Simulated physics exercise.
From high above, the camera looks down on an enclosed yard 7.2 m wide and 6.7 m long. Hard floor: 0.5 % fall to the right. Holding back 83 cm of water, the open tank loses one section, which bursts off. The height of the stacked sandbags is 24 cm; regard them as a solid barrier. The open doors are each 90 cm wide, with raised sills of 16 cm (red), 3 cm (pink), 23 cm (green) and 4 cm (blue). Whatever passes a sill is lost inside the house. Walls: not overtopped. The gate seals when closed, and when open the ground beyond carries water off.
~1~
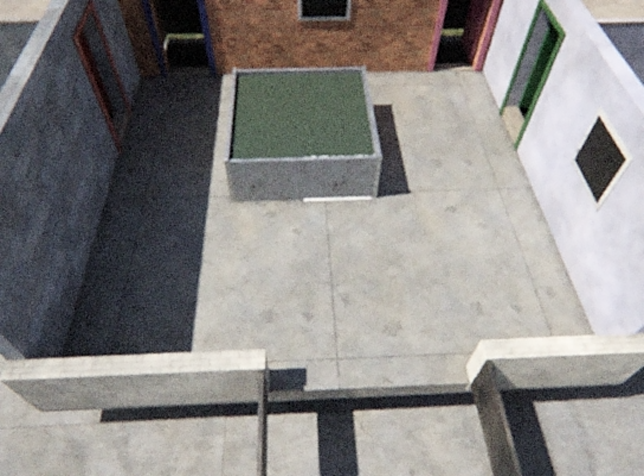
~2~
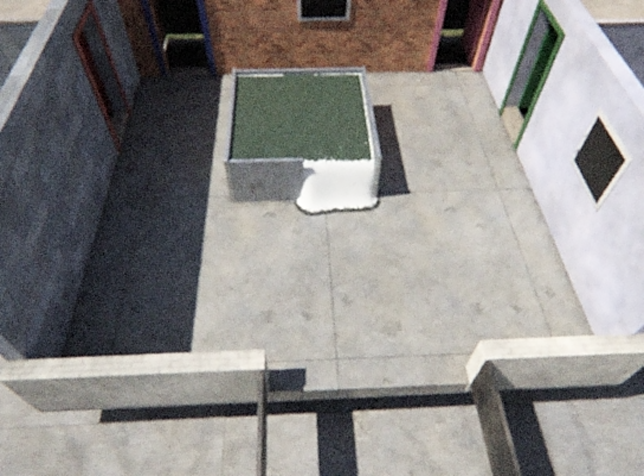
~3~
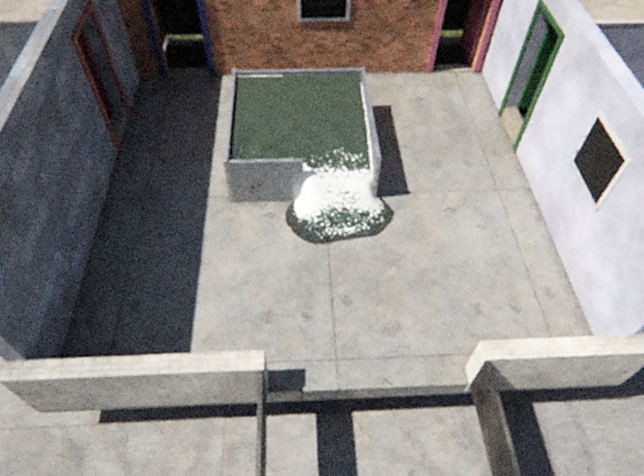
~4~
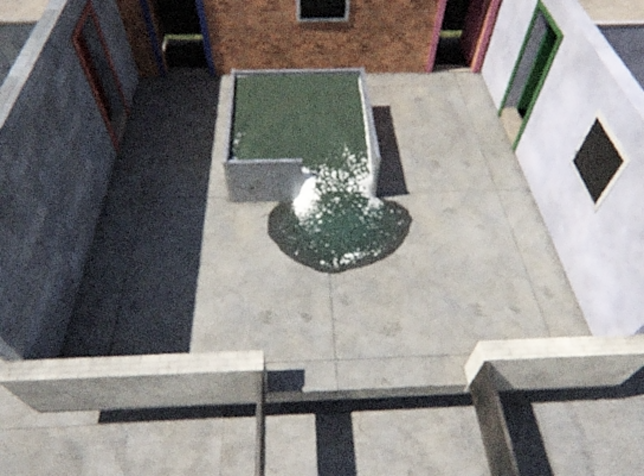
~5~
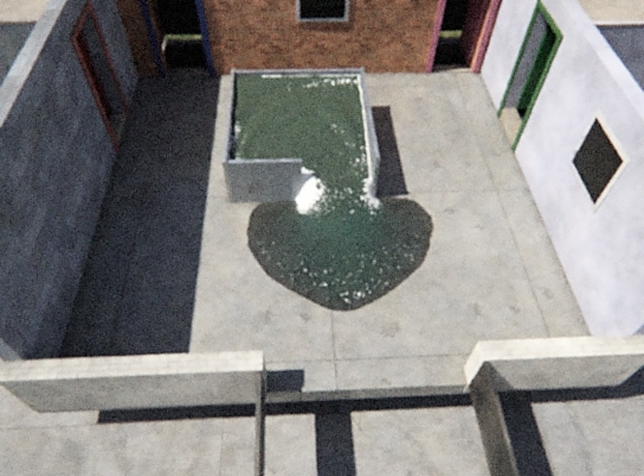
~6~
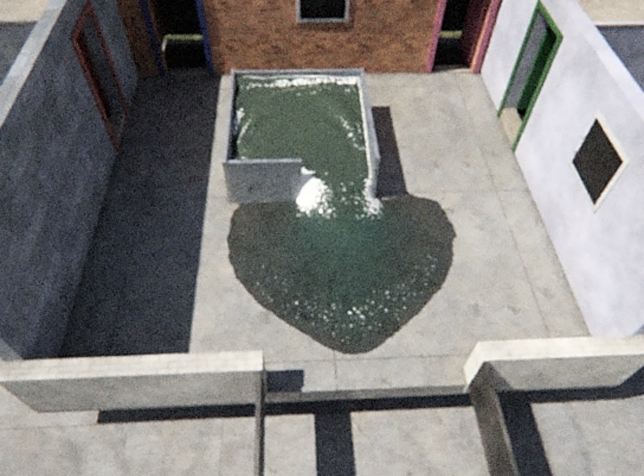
A walled concrete yard is seen from high above by a camera that stays still, with a gap in the low pale wall nearest the viewer. A grey tank of dark green water stands before a brown brick wall, between a shadowed grey wall at left and a white wall with a green-framed doorway at right. White, foaming water bursts from the tank's front right corner, then spreads toward the viewer in a widening dark pool.
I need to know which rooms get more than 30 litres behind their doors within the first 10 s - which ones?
Outcome: At the red door it looks set to land under the limit, at the pink door it looks set to land over the limit, at the green door it looks set to land under the limit, at the blue door it looks set to land under the limit.
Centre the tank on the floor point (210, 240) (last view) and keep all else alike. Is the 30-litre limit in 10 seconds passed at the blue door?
Well, blue ends up beyond the mark.
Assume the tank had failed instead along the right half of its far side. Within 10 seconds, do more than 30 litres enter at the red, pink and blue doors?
Door red stays within, door pink goes beyond, door blue goes beyond.
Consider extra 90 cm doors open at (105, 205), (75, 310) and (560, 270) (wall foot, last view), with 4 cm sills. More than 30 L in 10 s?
In that order: Short of it, beyond it, beyond it.
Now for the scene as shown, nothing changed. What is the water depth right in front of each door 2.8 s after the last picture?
In cm: Red 0, pink 0, green 0, blue 0.
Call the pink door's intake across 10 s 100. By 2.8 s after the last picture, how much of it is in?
That works out near 0%.
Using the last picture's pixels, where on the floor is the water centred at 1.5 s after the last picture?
At about (325, 195).
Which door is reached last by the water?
It's the blue door that comes last.
Then, 0.7 s after the last picture water covers 30 % of the floor and is deepest (46 cm) near (343, 207); red door not reached, pink door not reached, green door not reached, blue door not reached.
Then, 1.5 s after the last picture water covers 35 % of the floor and is deepest (50 cm) near (587, 361); red door not reached, pink door not reached, green door not reached, blue door not reached.
Then, 2.8 s after the last picture water covers 40 % of the floor and is deepest (26 cm) near (343, 207); red door not reached, pink door not reached, green door not reached, blue door not reached.
Then, 5.3 s after the last picture water covers 80 % of the floor and is deepest (19 cm) near (585, 325); red door 2 cm at the sill, 0 L in, pink door 8 cm at the sill, 5 L in, green door 4 cm at the sill, 0 L in, blue door not reached.
Then, 9.3 s after the last picture water covers 95 % of the floor and is deepest (10 cm) near (343, 207); red door 1 cm at the sill, 0 L in, pink door 8 cm at the sill, 95 L in, green door 3 cm at the sill, 0 L in, blue door 5 cm at the sill, 1 L in.
